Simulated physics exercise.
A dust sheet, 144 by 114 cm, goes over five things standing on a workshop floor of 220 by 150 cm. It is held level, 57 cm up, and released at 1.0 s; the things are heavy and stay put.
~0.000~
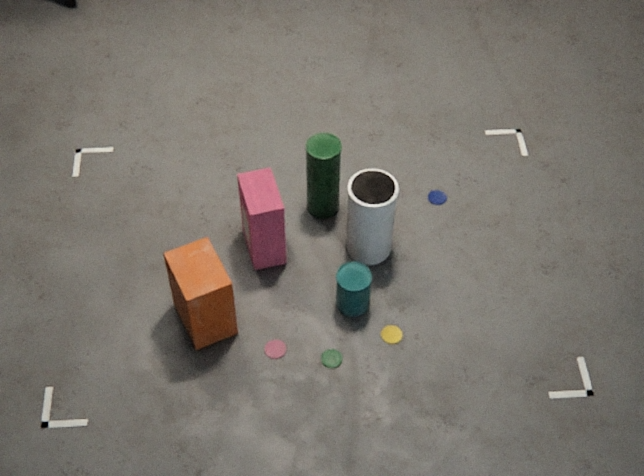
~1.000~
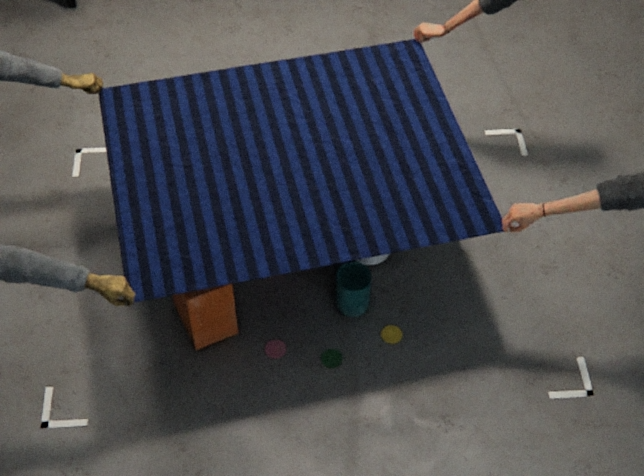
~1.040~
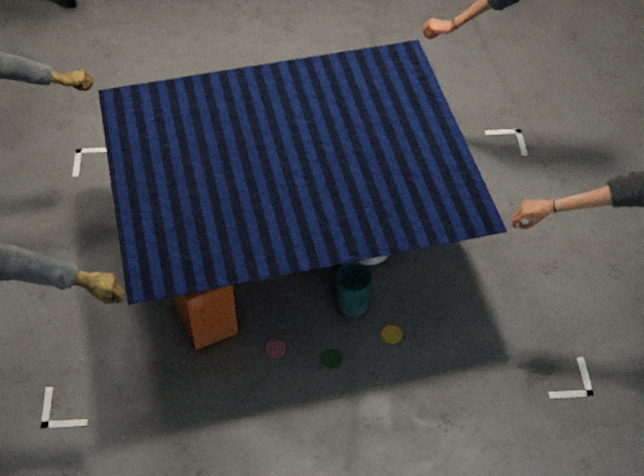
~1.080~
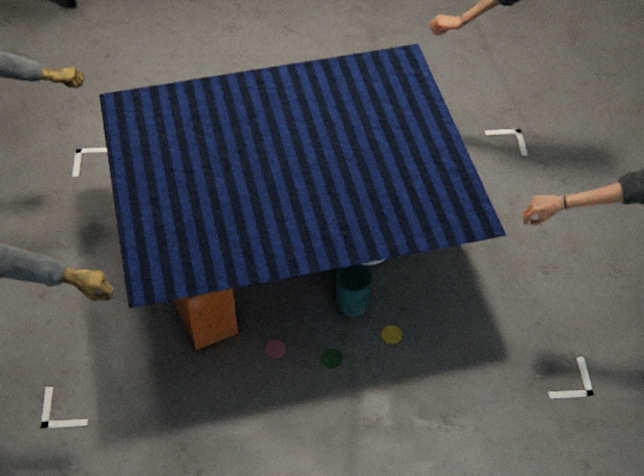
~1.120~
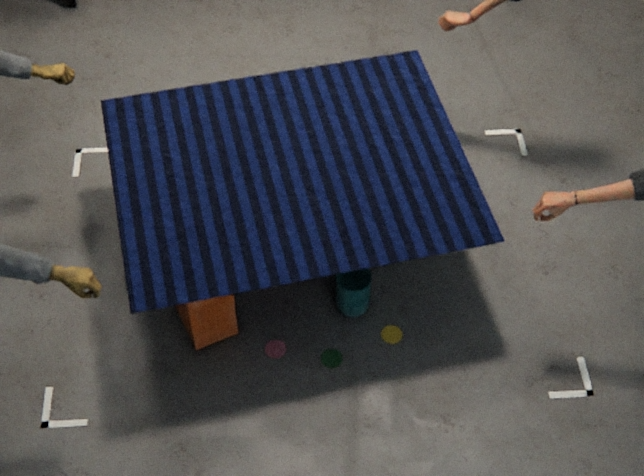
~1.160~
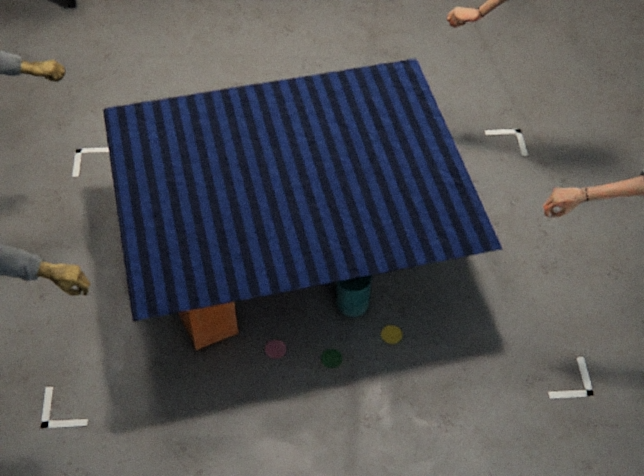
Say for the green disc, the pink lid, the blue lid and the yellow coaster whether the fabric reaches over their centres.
In order: The green disc remains in the open; the pink lid stays uncovered; the blue lid still shows; the yellow coaster remains in the open.
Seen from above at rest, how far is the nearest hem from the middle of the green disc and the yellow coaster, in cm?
Roughly 16 cm, 10 cm.
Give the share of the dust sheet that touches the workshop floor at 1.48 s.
Some 5 per cent.
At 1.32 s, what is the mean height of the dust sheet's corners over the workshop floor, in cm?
About 18 cm.
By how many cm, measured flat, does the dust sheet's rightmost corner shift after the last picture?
Some 32 cm.
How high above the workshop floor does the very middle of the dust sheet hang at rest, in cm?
About 40 cm.
By 1.3 s, 0 % of it is down, spanning 151 by 125 cm, above no small thing.
By 1.5 s, 5 % of it is down, spanning 128 by 110 cm, above no small thing.
By 1.6 s, 5 % of it is down, spanning 128 by 111 cm, above no small thing.
By 1.8 s, 5 % of it is down, spanning 128 by 113 cm, above no small thing.
By 3.3 s, 5 % of it is down, spanning 128 by 112 cm, above no small thing.
